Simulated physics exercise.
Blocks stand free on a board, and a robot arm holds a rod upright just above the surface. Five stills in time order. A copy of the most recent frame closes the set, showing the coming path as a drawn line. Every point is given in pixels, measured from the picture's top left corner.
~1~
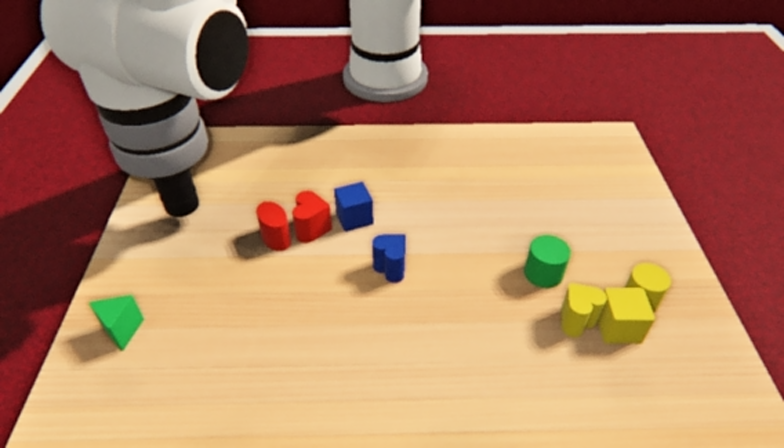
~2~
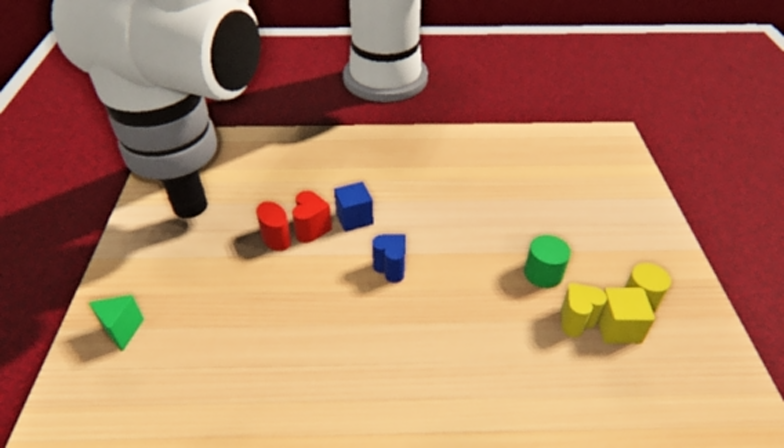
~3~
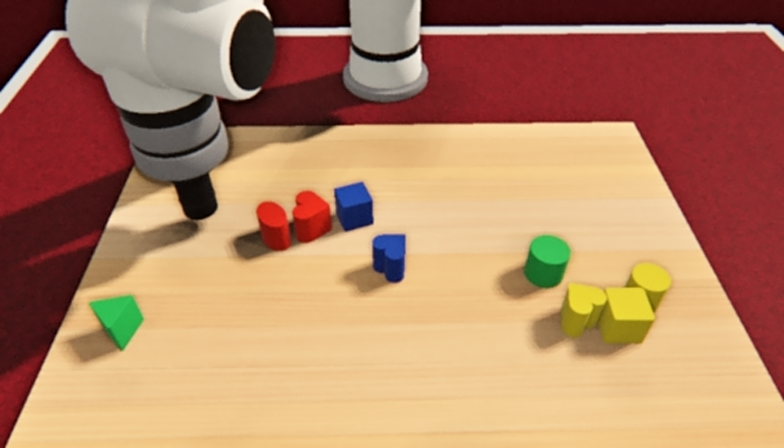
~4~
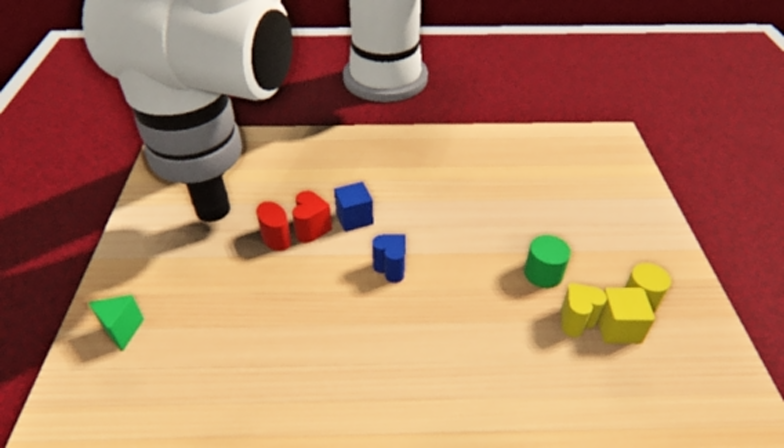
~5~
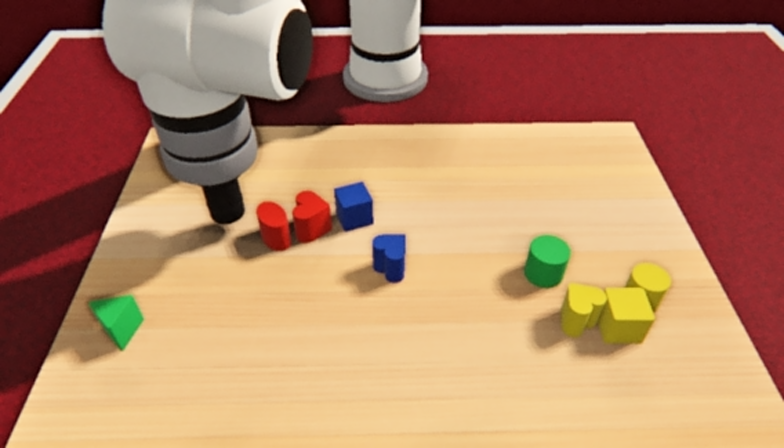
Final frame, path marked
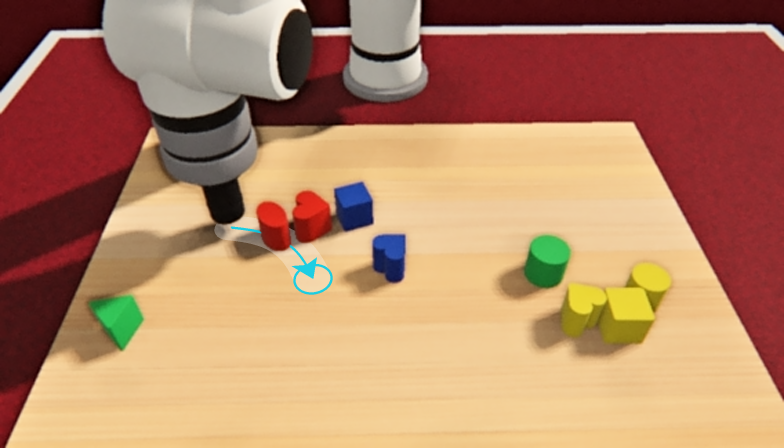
A robot arm holding a dark upright rod moves slowly rightward across the back left of a wooden board, nearing a red elliptical block beside a red heart-shaped block and a blue square, while all the blocks stay still.
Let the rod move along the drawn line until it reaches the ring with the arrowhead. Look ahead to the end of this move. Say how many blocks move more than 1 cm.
The number will come to 2.
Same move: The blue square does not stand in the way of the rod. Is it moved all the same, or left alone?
The push misses it.
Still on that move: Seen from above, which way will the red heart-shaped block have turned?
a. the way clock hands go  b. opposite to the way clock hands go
The answer is b.
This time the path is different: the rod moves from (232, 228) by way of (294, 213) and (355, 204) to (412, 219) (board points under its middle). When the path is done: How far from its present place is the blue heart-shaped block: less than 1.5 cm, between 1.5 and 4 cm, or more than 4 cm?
The displacement of the blue heart-shaped block is below 1.5 cm.
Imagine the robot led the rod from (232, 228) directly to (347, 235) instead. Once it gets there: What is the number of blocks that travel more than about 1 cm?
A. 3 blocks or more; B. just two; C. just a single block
A
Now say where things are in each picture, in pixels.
The first frame shows lower end of the rod at (183, 207), tops of blocks, red elliptical block at (271, 213), red heart-shaped block at (309, 204), blue square at (353, 194).
The second frame shows rod at (191, 208), blocks as before.
The third frame shows rod at (201, 210), blocks as before.
The fourth frame shows rod at (214, 211), blocks as before.
The fifth frame shows rod at (228, 214), red elliptical block at (271, 213), red heart-shaped block at (309, 204), blue square at (353, 194).
The drawn path runs from (232, 228) through (268, 234) and (297, 252) to (313, 279).
What follows on the original path. One third of the way, rod at (265, 220); red elliptical block at (291, 221), turned 20° clockwise; red heart-shaped block at (315, 206), turned 35° anticlockwise.
Two thirds of the way, rod at (294, 238); red elliptical block at (322, 238), turned 25° clockwise; red heart-shaped block at (323, 208), turned 60° anticlockwise.
At the end, rod at (311, 265); red elliptical block at (344, 251); red heart-shaped block at (323, 208), turned 60° anticlockwise; blue square not moved.
